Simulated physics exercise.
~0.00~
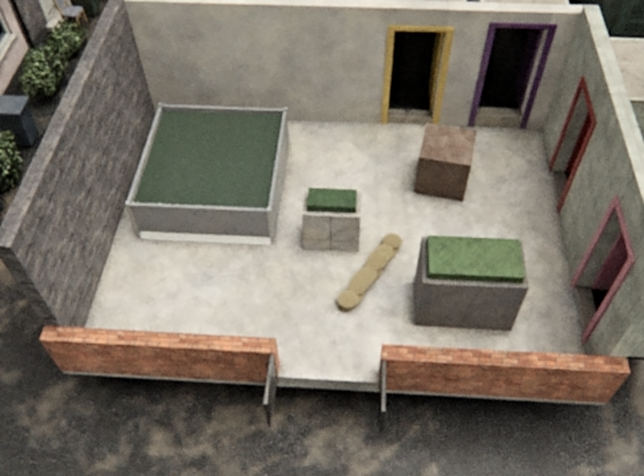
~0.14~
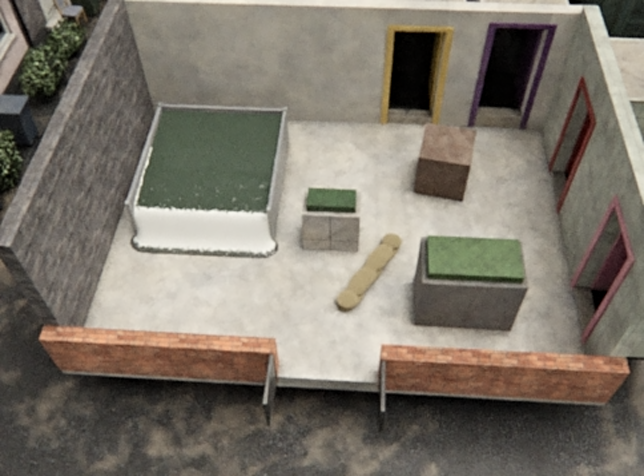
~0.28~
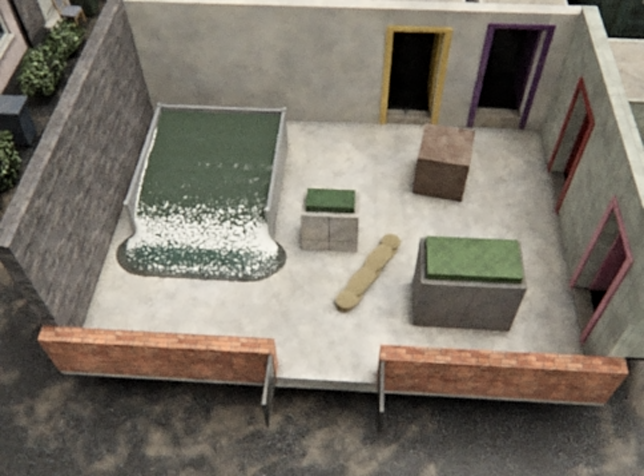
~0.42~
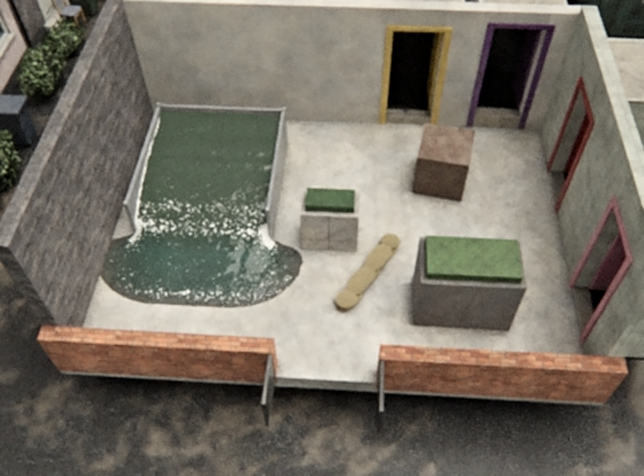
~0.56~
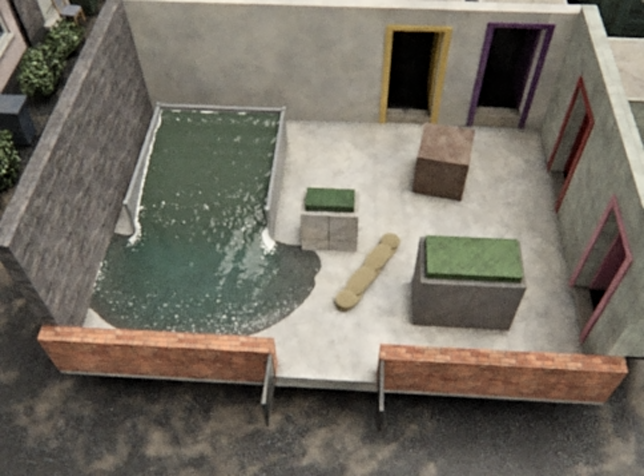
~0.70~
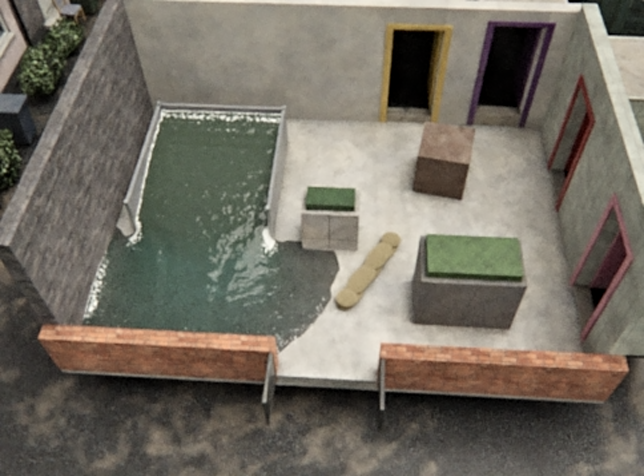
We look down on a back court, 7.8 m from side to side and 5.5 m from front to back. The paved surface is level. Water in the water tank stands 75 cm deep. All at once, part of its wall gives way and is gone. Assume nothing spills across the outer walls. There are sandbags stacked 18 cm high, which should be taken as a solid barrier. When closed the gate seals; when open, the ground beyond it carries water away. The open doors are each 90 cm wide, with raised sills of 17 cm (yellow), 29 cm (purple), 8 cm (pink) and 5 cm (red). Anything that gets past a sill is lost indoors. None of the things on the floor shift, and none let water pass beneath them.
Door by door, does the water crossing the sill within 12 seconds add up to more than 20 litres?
In the end yellow door: The total remains smaller than the cap, purple door: The total remains smaller than the cap, pink door: The total grows larger than the cap, red door: The total grows larger than the cap.
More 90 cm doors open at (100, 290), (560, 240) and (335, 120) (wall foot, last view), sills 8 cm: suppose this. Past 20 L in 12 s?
Note, doorways in listed order: Goes beyond, stays short, stays short.
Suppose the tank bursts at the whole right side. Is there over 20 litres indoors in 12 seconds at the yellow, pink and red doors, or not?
Outcomes - yellow: Exceeded, pink: Exceeded, red: Exceeded.
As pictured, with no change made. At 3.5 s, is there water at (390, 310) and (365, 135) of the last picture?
Soaked, untouched.
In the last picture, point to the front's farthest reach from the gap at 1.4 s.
Point: Roughly (369, 366).
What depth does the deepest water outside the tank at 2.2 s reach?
Depth: Approx. 52 cm.
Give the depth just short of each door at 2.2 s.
Measured in centimetres, the yellow door gives 0, the purple door 0, the pink door 0 and the red door 0.
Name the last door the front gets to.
The purple door.
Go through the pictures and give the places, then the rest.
The first picture shows the water tank at (212, 157) is whole and still, 75 cm deep.
In the second picture, water pours out at (203, 226) and has run 1.2 m, to (275, 245); typically 10 cm deep outside, 75 cm at the water tank's back.
In the third picture, water pours out at (203, 228) and has run 1.4 m, to (279, 263); typically 14 cm deep outside, 75 cm at the water tank's back.
In the fourth picture, water pours out at (203, 229) and has run 1.7 m, to (291, 275); typically 12 cm deep outside, 75 cm at the water tank's back.
In the fifth picture, water pours out at (203, 229) and has run 2.1 m, to (300, 299); typically 10 cm deep outside, 73 cm at the water tank's back.
In the sixth picture, water pours out at (203, 229) and has run 2.6 m, to a hidden place; typically 9 cm deep outside, 65 cm at the water tank's back.
After 1.4 s water covers 25 % of the floor and is deepest (58 cm) near (88, 350); yellow door not reached, purple door not reached, pink door not reached, red door not reached.
After 2.2 s water covers 30 % of the floor and is deepest (52 cm) near (88, 350); yellow door not reached, purple door not reached, pink door not reached, red door not reached.
After 3.5 s water covers 45 % of the floor and is deepest (36 cm) near (588, 378); yellow door not reached, purple door not reached, pink door 12 cm at the sill, 3 L in, red door not reached.
After 7.0 s water covers 95 % of the floor and is deepest (18 cm) near (542, 141); yellow door 9 cm at the sill, 0 L in, purple door 16 cm at the sill, 0 L in, pink door 13 cm at the sill, 99 L in, red door 3 cm at the sill, 0 L in.
After 12.0 s water covers 95 % of the floor and is deepest (14 cm) near (282, 215); yellow door 9 cm at the sill, 0 L in, purple door 9 cm at the sill, 0 L in, pink door 6 cm at the sill, 112 L in, red door 9 cm at the sill, 61 L in.
